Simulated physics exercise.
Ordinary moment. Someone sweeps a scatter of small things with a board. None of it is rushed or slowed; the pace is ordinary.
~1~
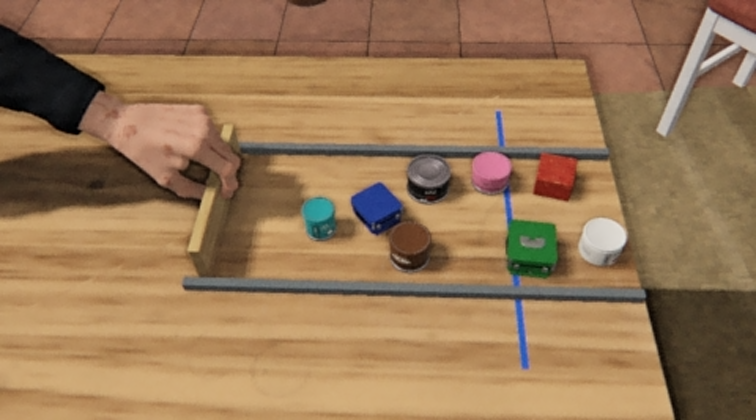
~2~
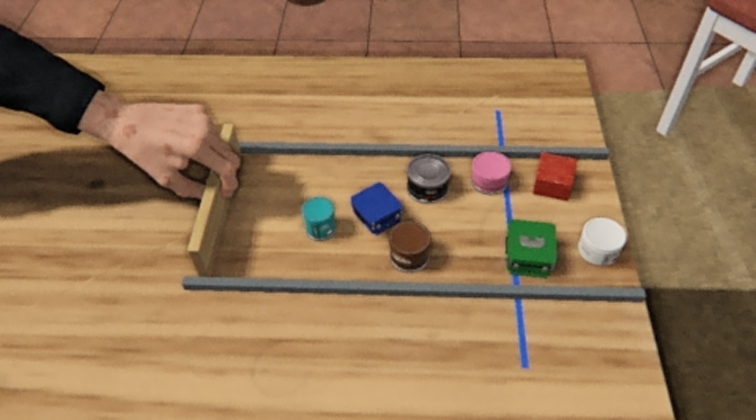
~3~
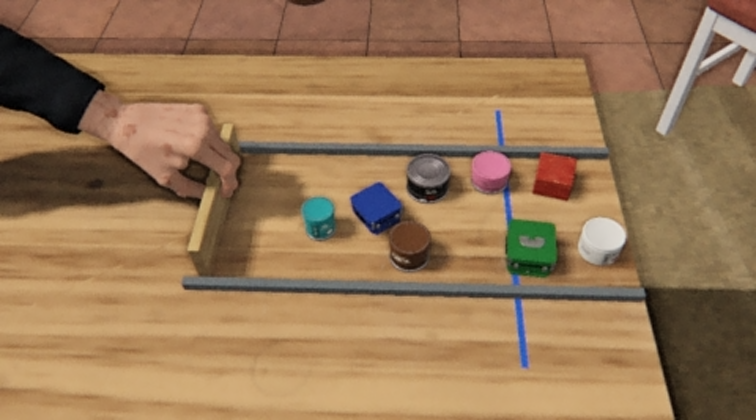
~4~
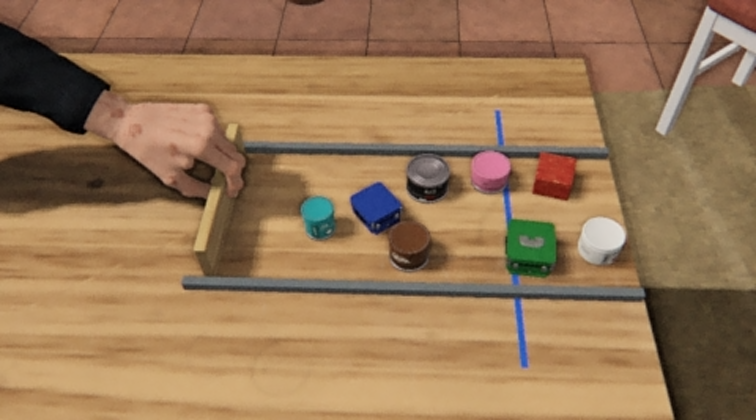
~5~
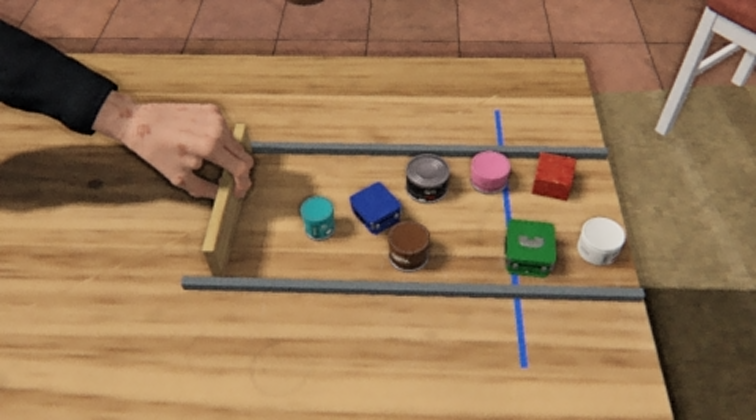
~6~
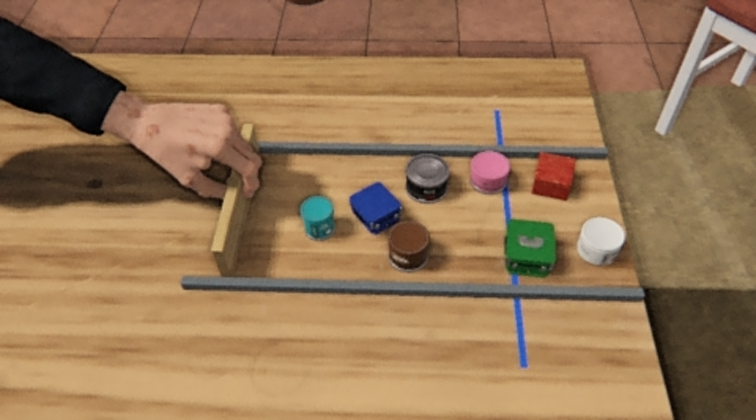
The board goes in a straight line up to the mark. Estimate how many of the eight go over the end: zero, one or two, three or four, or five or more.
My estimate: Zero.
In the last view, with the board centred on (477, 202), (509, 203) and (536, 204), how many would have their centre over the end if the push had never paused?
Place by place, 0, 0 and 2.
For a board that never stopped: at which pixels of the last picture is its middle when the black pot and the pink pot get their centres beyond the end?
The middle is at (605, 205) when it's the black pot, and at (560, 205) when it's the pink pot.
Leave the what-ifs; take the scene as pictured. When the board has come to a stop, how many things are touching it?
It ends up touching 4.
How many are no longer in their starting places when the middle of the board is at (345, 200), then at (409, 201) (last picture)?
Moved so far: 2, then 4.
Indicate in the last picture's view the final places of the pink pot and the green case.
Approximately (567, 177) for one, approximately (574, 247) for the other.
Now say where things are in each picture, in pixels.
In the first picture, white tub (602, 242); red block (555, 177); green case (530, 249); board (218, 198); tape (510, 219).
In the second picture, red block (555, 177); board (217, 197).
In the third picture, green case (530, 249); brown pot (410, 247).
In the fourth picture, white tub (601, 241); pink pot (490, 173).
In the fifth picture, red block (554, 177); blue case (376, 209).
In the sixth picture, white tub (600, 241); red block (554, 176); green case (529, 249); board (239, 198); tape (508, 218).
A little later, none off yet; white tub at rest near (600, 241); red block at rest near (554, 176); green case at rest near (529, 249).
Next, none off yet; white tub at rest near (600, 241); red block shifted a little near (568, 178); green case moving near (538, 248).
When it is over, the number that fall off is zero.
